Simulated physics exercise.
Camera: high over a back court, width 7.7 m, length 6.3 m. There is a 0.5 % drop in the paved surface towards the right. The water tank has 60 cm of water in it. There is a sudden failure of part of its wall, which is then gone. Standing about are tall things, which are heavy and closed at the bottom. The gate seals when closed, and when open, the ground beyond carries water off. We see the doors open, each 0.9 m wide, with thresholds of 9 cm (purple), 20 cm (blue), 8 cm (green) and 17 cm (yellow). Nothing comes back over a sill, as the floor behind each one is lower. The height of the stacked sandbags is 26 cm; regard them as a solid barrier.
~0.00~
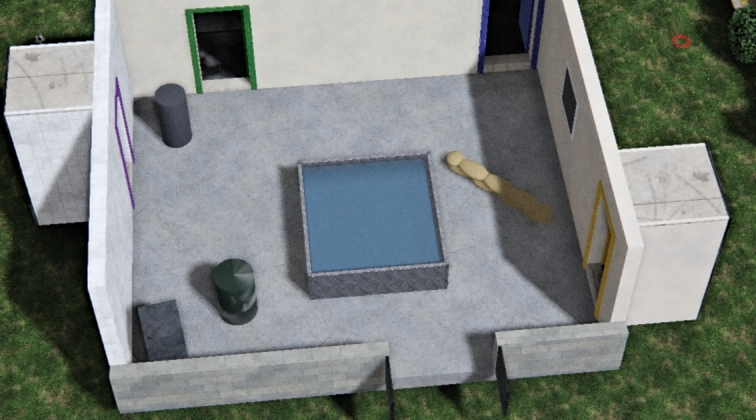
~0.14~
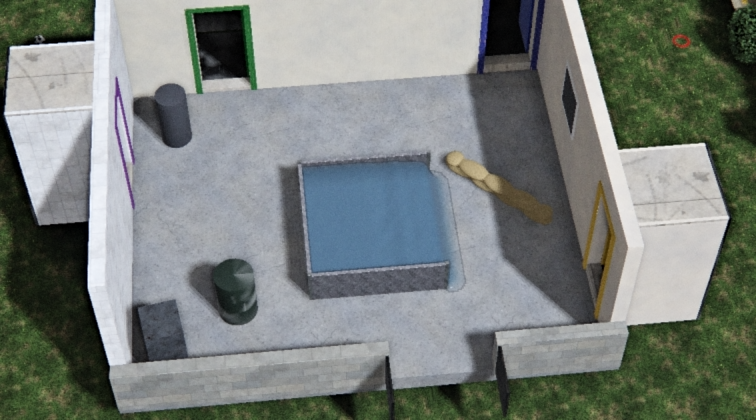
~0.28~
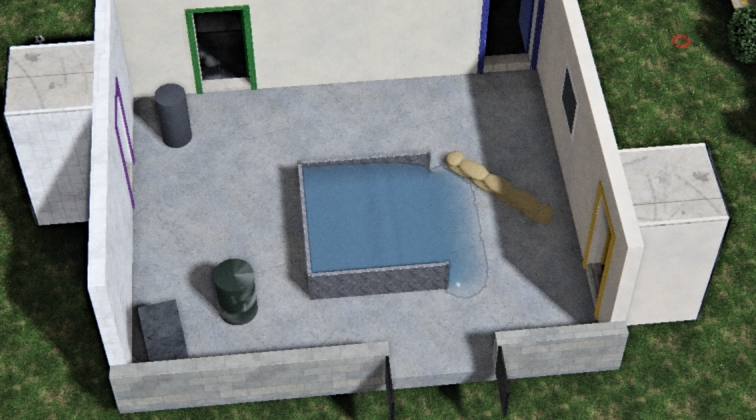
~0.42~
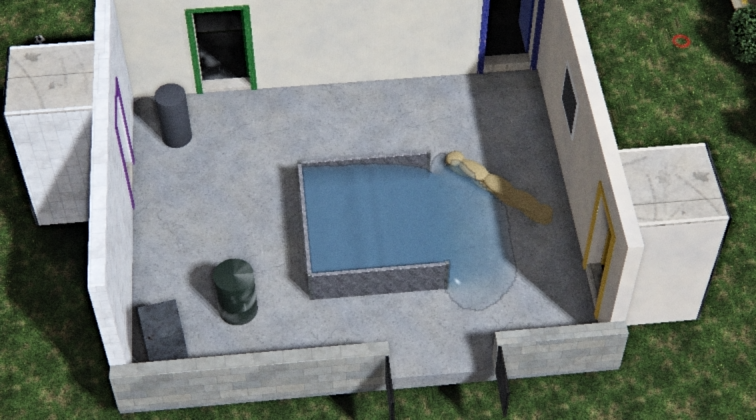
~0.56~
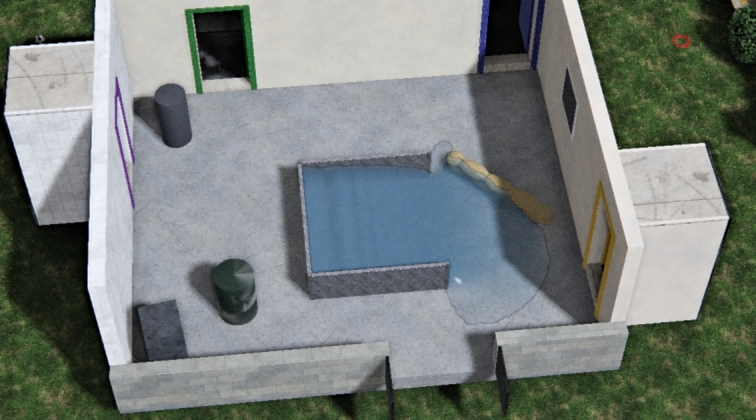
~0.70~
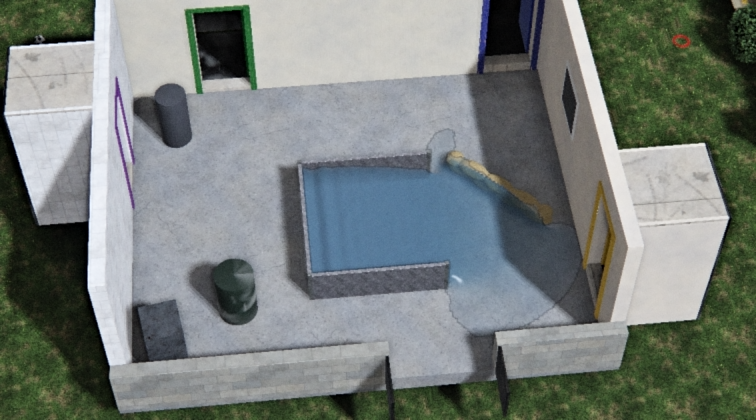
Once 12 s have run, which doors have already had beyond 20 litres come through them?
As I see it, purple door: Lags behind the figure; blue door: Lags behind the figure; green door: Lags behind the figure; yellow door: Outstrips the figure.
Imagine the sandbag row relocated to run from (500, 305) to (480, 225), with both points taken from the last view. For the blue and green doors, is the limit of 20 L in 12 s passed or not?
Checking the limit, blue is too much, green is fine.
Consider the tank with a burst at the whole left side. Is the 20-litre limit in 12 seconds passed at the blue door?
Blue: Falls short.
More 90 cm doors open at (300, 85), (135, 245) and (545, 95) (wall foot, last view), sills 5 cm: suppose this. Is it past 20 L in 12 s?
The first one doesn't reach it, the second one doesn't reach it, and the third one exceeds it.
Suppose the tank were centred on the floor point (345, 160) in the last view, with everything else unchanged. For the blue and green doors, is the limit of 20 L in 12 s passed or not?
Result - blue door exceeds it, green door does not exceed it.
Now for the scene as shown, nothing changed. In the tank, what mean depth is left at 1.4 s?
Depth, averaged: Around 33 centimetres.
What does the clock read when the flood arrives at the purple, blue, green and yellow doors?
Arrival times: Purple 7.0 seconds, blue 2.8 seconds, green 4.5 seconds, yellow 0.8 seconds.
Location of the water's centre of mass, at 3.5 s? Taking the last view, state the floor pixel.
I'd put it close to (470, 248).
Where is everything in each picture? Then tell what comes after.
In the first picture, the water tank at (371, 215) is whole and still, 60 cm deep.
In the second picture, the front is at a hidden place, 1.3 m from the gap at (435, 223); 0.6 m2 of floor is under water; 60 cm left at the back of the water tank.
In the third picture, the front is at (471, 291), 1.4 m from the gap at (435, 224); 1.7 m2 of floor is under water; 60 cm left at the back of the water tank.
In the fourth picture, water pours out at (435, 225) and has run 1.7 m, to (497, 295); typically 12 cm deep outside, 60 cm at the water tank's back.
In the fifth picture, water pours out at (435, 226) and has run 2.0 m, to (517, 305); typically 10 cm deep outside, 59 cm at the water tank's back.
In the sixth picture, water pours out at (435, 226) and has run 2.5 m, to (576, 262); typically 9 cm deep outside, 52 cm at the water tank's back.
After 1.4 s water covers 25 % of the floor and is deepest (48 cm) near (579, 259); purple door not reached, blue door not reached, green door not reached, yellow door 31 cm at the sill, 4 L in.
After 2.2 s water covers 35 % of the floor and is deepest (60 cm) near (600, 348); purple door not reached, blue door not reached, green door not reached, yellow door 34 cm at the sill, 66 L in.
After 3.5 s water covers 50 % of the floor and is deepest (36 cm) near (578, 349); purple door not reached, blue door 16 cm at the sill, 0 L in, green door not reached, yellow door 33 cm at the sill, 168 L in.
After 7.0 s water covers 85 % of the floor and is deepest (14 cm) near (279, 365); purple door 1 cm at the sill, 0 L in, blue door 10 cm at the sill, 0 L in, green door 2 cm at the sill, 0 L in, yellow door 12 cm at the sill, 227 L in.
After 12.0 s water covers 95 % of the floor and is deepest (10 cm) near (600, 348); purple door 7 cm at the sill, 0 L in, blue door 5 cm at the sill, 0 L in, green door 8 cm at the sill, 3 L in, yellow door 7 cm at the sill, 227 L in.
